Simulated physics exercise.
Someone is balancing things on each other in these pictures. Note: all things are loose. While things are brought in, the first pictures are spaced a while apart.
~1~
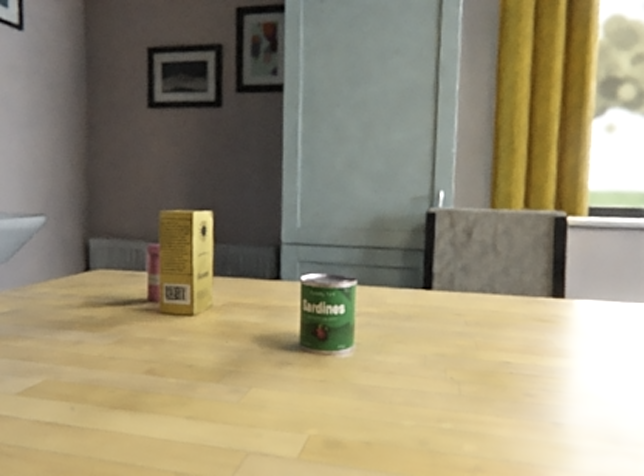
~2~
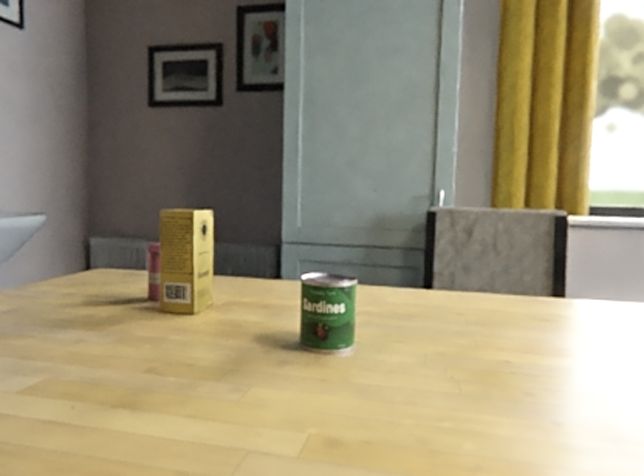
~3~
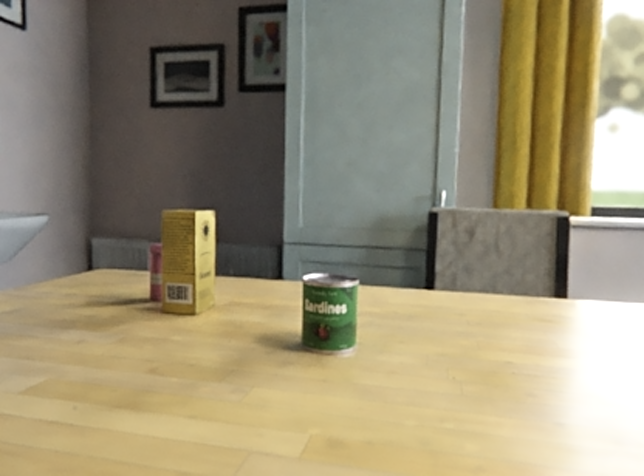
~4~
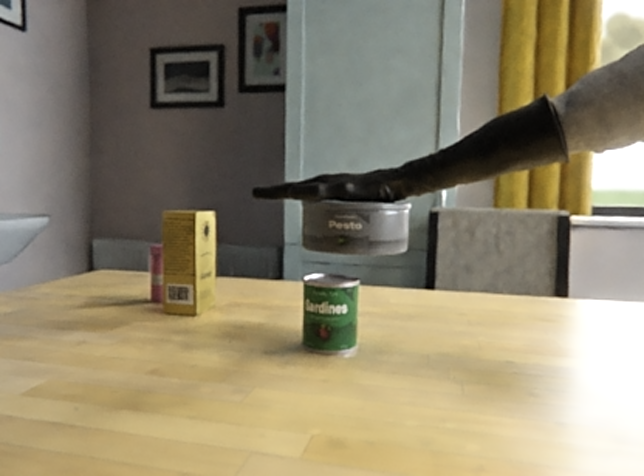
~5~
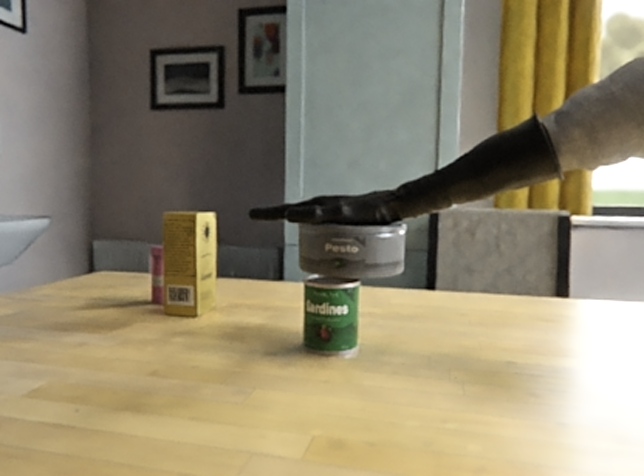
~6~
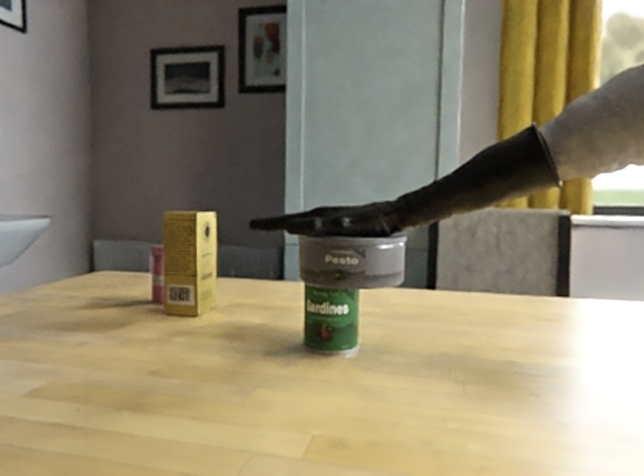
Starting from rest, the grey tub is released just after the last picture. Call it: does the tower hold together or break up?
It holds together.
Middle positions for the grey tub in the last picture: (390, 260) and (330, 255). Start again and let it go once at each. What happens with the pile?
On the first release the pile caves in, while on the second it stays intact.
Then, 0.50 s on from there, no change.
Then, 1.30 s on from there, grey tub resting near (352, 257).
In the end, all 4 unmoved. At the end, from the last picture's camera, grey tub near (352, 257). The pile keeps its balance.
